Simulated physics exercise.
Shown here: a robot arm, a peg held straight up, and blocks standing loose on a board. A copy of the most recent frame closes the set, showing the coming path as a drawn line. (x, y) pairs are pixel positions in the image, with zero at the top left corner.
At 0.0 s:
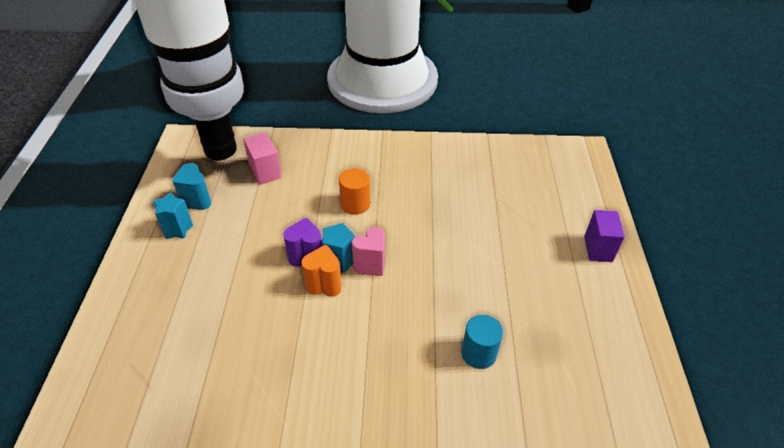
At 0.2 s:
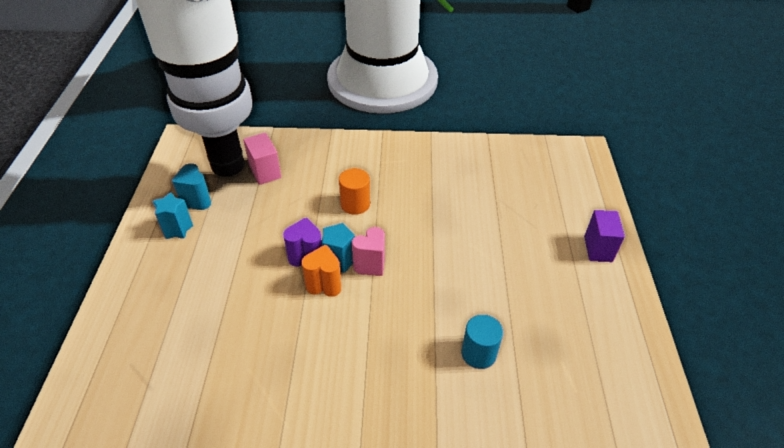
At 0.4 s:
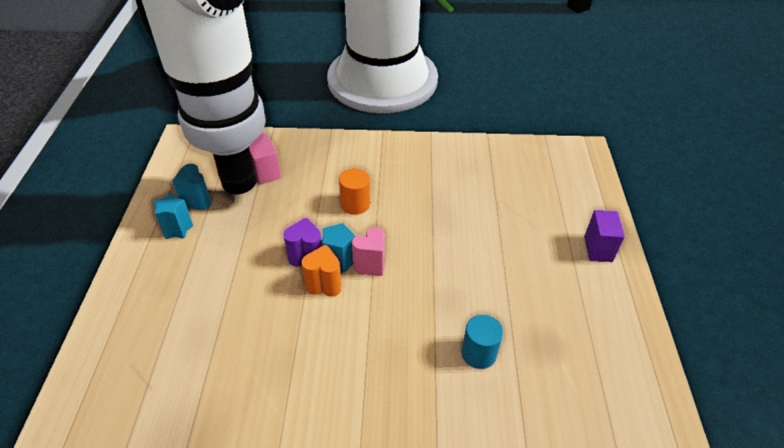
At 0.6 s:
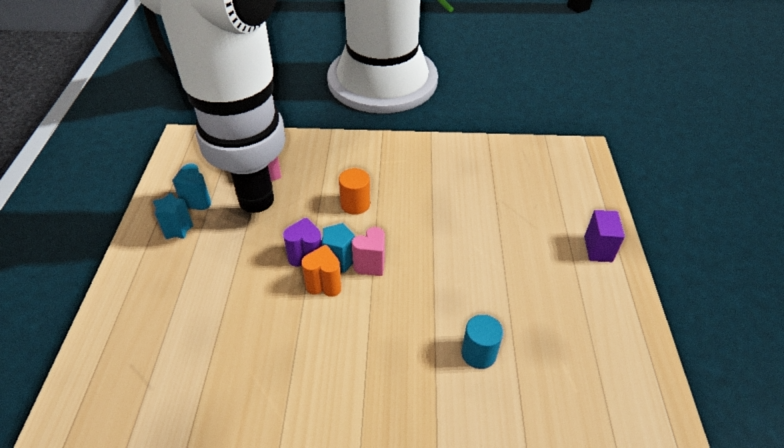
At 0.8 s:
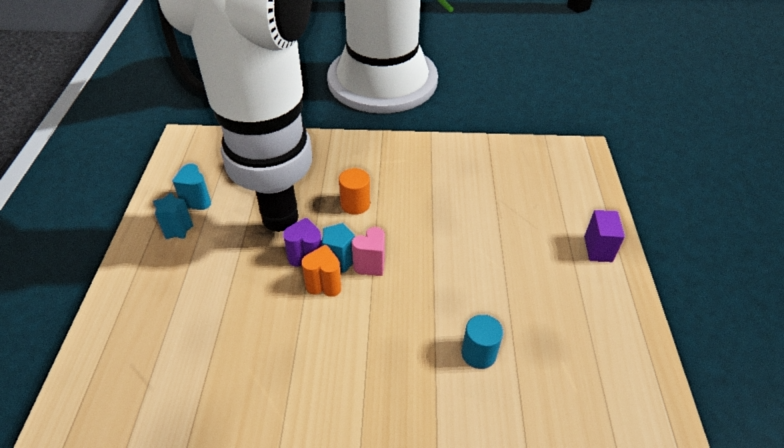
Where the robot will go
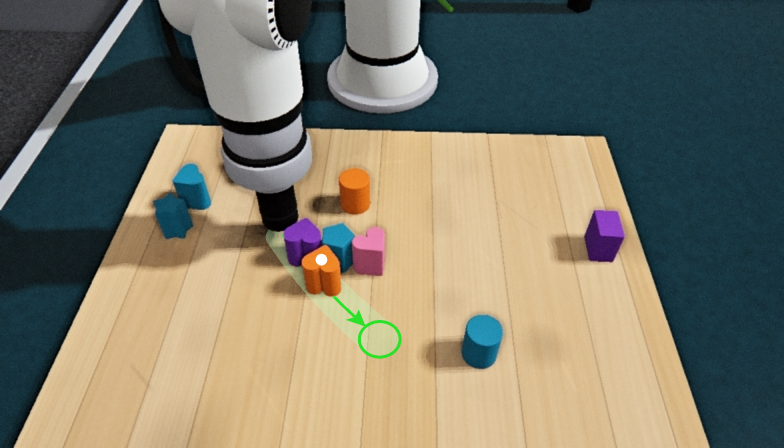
In the video, a robot arm moves its black peg from the upper left of a wooden board toward the lower right, ending beside the purple heart in a cluster of colourful blocks, while all the blocks stay still.
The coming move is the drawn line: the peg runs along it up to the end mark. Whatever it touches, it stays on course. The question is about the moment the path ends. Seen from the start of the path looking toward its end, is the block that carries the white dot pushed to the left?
No - that is not the case.
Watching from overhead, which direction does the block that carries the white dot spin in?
It swings round clockwise.
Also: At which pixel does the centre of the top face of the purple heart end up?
Its top middle will sit at (404, 340).
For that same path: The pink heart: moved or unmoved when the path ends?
The block moves away from its spot.
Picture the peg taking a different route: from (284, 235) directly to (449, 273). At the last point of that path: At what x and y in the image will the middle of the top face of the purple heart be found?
It should be at (324, 245) by then.
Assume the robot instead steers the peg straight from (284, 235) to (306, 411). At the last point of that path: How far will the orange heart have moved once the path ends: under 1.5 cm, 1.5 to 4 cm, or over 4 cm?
It shifts 1.5 to 4 cm.
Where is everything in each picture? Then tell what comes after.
In the first frame, peg's lower end (221, 151); purple heart (303, 231); orange heart (321, 260); turquoise pentagon (337, 235); pink heart (371, 239).
In the second frame, peg (228, 167); blocks still.
In the third frame, peg (240, 184); blocks still.
In the fourth frame, peg (257, 202); blocks still.
In the fifth frame, peg (281, 220); purple heart (303, 231); orange heart (321, 260); turquoise pentagon (337, 235); pink heart (371, 239).
Drawn move, from (284, 235) over (324, 286) to (380, 339); the dot is on the orange heart.
On the path given first. One third of the way, peg (307, 254); purple heart (330, 261); orange heart (338, 283), turned 40° clockwise; turquoise pentagon (348, 238), turned 40° anticlockwise; pink heart (382, 239).
Two thirds of the way, peg (340, 289); purple heart (364, 299); orange heart (368, 324), turned 45° clockwise; turquoise pentagon (348, 238), turned 40° anticlockwise; pink heart (382, 239).
At the end, peg (380, 324); purple heart (404, 340), turned 15° clockwise; orange heart (398, 369), turned 70° clockwise; turquoise pentagon (348, 238), turned 40° anticlockwise; pink heart (382, 239).
